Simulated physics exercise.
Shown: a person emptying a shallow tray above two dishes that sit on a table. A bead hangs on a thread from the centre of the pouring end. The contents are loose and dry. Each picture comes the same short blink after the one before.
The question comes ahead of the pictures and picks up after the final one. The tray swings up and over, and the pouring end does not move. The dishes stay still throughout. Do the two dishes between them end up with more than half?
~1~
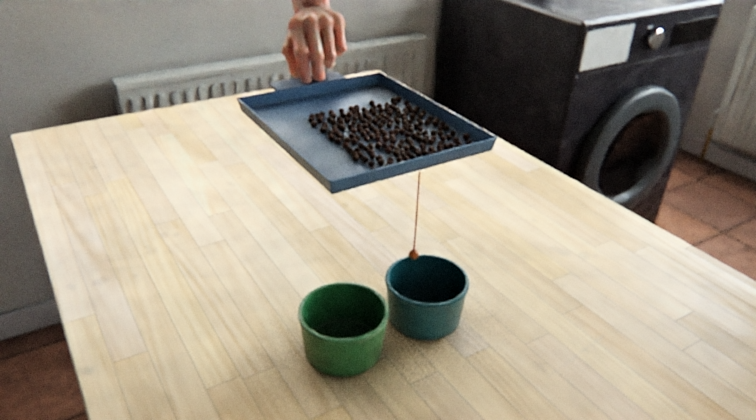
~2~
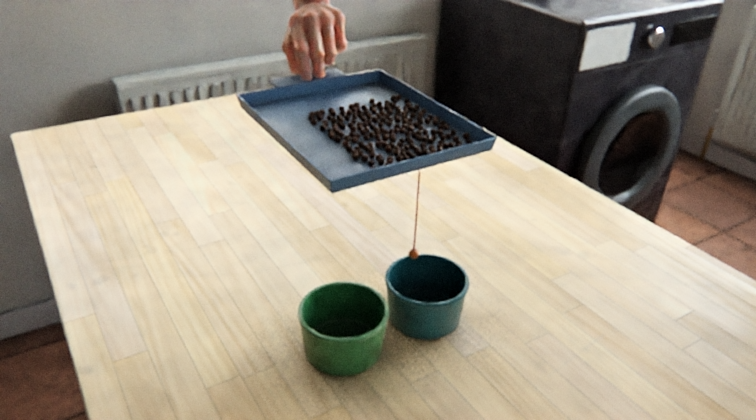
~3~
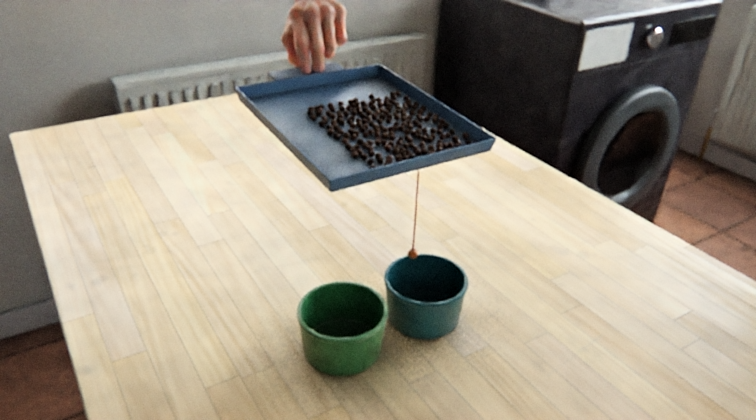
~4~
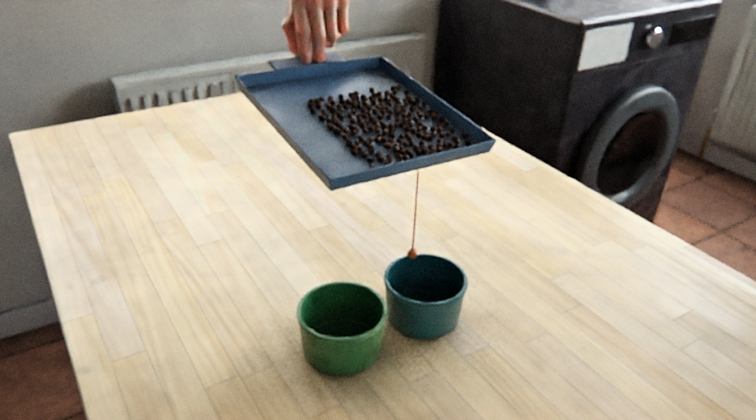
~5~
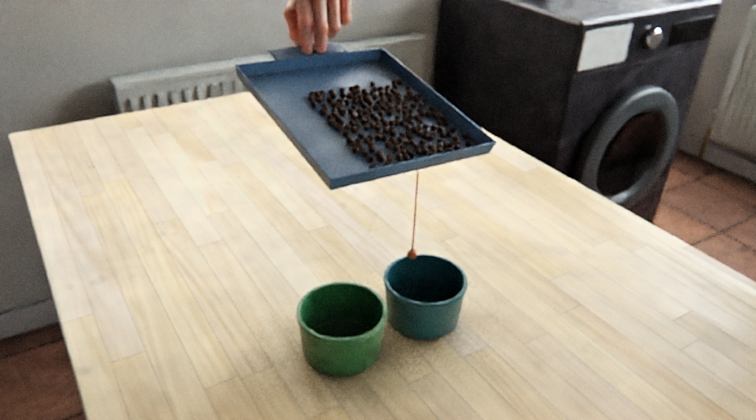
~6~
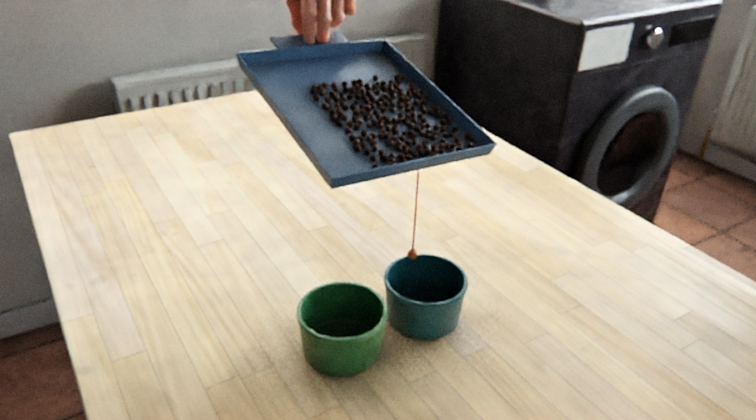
No, most likely the spill will be the greater part.
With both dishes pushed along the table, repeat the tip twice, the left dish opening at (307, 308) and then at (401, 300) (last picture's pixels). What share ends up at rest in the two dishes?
Close to 0 in a hundred, then close to 70 in a hundred.
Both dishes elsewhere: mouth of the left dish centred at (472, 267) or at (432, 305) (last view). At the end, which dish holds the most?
At place one the left of the pair; at place two the right of the pair.
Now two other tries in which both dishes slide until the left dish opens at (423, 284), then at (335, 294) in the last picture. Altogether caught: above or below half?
With the first shift the pair saves beyond half; with the second, less than a half.
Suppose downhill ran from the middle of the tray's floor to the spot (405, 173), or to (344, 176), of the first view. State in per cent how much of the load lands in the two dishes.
I'd expect around 60 in a hundred first and around 50 in a hundred second.
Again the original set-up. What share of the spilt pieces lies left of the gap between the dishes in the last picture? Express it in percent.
It amounts to some 0 percent.
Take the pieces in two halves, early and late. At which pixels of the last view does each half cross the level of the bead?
The first part at (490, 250); the rest at (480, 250).
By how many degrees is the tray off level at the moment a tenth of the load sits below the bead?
It is at around 95 degrees.
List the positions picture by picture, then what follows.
In the first frame, corners of the pouring end at (332, 179) and (493, 137), level; middle of the load at (382, 131), allspice berries; left dish at (365, 352); right dish at (450, 316); bead on its thread at (414, 254).
In the second frame, corners of the pouring end at (332, 178) and (493, 137), level; middle of the load at (382, 130).
In the third frame, corners of the pouring end at (332, 178) and (493, 138), tipped barely, lowest at the right corner; middle of the load at (381, 127).
In the fourth frame, corners of the pouring end at (332, 177) and (493, 139), tipped a little, lowest at the right corner; middle of the load at (382, 123).
In the fifth frame, corners of the pouring end at (332, 176) and (493, 141), tipped a little, lowest at the right corner; middle of the load at (382, 120).
In the sixth frame, corners of the pouring end at (334, 175) and (493, 142), tipped a little, lowest at the right corner; middle of the load at (385, 117); left dish at (364, 351); right dish at (448, 316).
Soon after the last picture, tray tipped steeply; nearly all on the tray; a stray few in the air.
A little later, tray tipped right over; about two thirds on the tray; a stray few outside both; about a third in the air.
Later still, tray tipped past a quarter turn; about a quarter in the right dish; most outside both.
At rest, tray tipped past a quarter turn; none in the left dish; about a quarter in the right dish; most outside both.
